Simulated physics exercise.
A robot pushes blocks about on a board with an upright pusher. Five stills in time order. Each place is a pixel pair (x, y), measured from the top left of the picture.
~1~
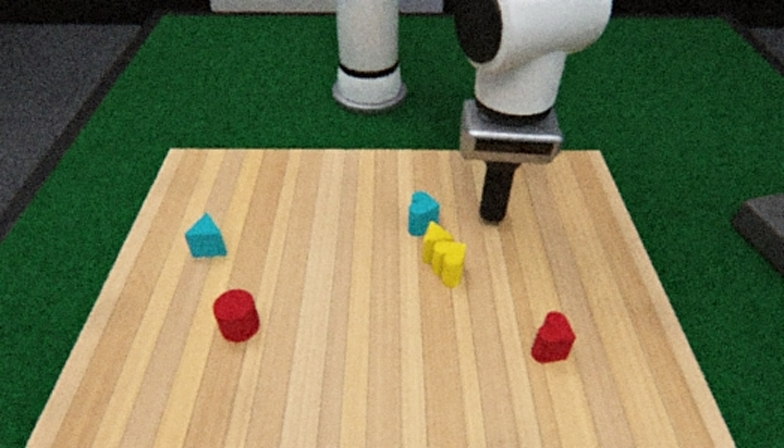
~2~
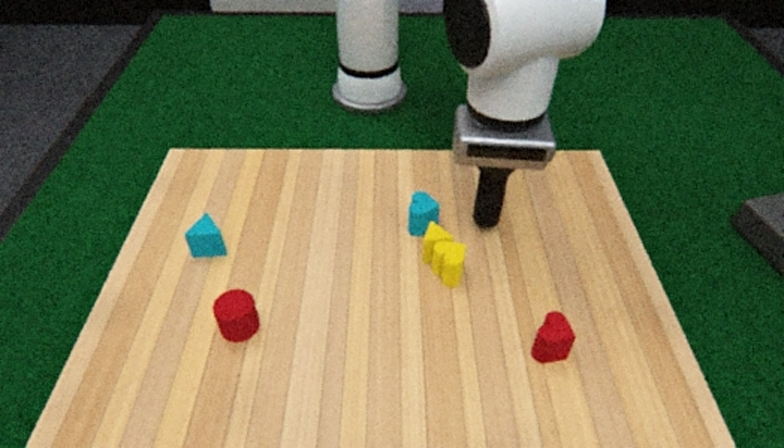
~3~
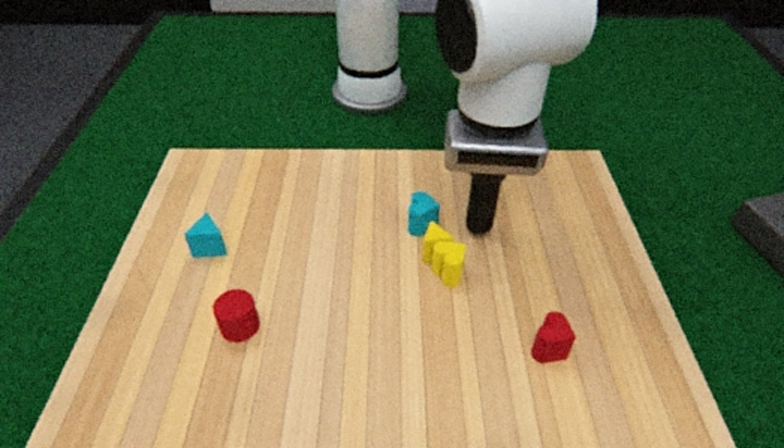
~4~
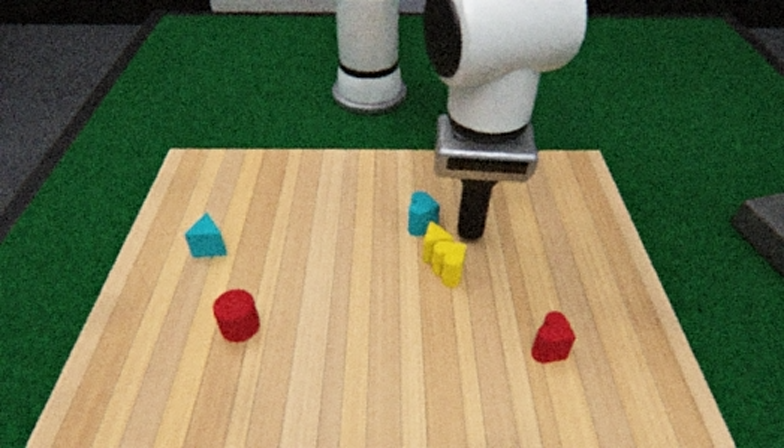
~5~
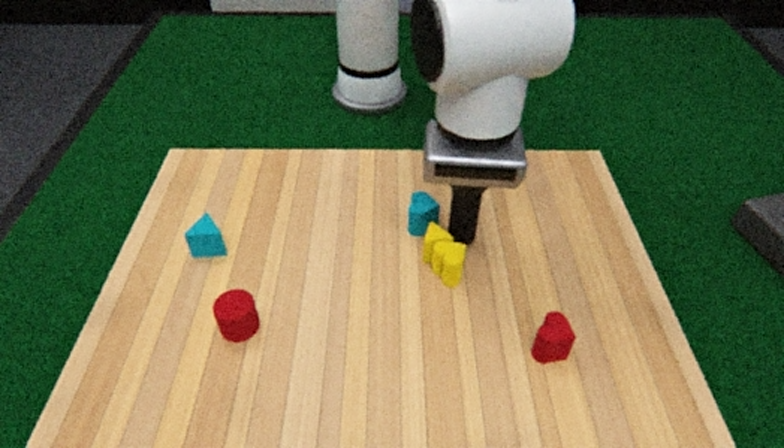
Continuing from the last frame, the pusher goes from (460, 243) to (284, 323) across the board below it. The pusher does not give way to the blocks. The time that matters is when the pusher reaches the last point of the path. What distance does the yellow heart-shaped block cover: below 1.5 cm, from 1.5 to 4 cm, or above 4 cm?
I reckon it covers less than 1.5 cm.
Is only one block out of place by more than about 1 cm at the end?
The answer is yes.
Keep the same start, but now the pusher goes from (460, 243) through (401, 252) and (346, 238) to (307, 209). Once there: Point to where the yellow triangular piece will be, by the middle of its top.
If I read the scene right, the answer is (405, 247).
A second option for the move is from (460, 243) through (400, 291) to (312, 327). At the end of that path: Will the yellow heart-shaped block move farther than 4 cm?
It seems not.
The first path, step by step. One third of the way, pusher at (406, 260); yellow triangular piece at (388, 257); yellow heart-shaped block at (448, 254), turned 25° anticlockwise.
Two thirds of the way, pusher at (346, 286); yellow triangular piece at (328, 287), turned 20° anticlockwise; yellow heart-shaped block at (448, 254), turned 25° anticlockwise.
At the end, pusher at (282, 316); red cylinder in place; yellow triangular piece at (285, 321), turned 65° anticlockwise; yellow heart-shaped block at (448, 254), turned 25° anticlockwise.
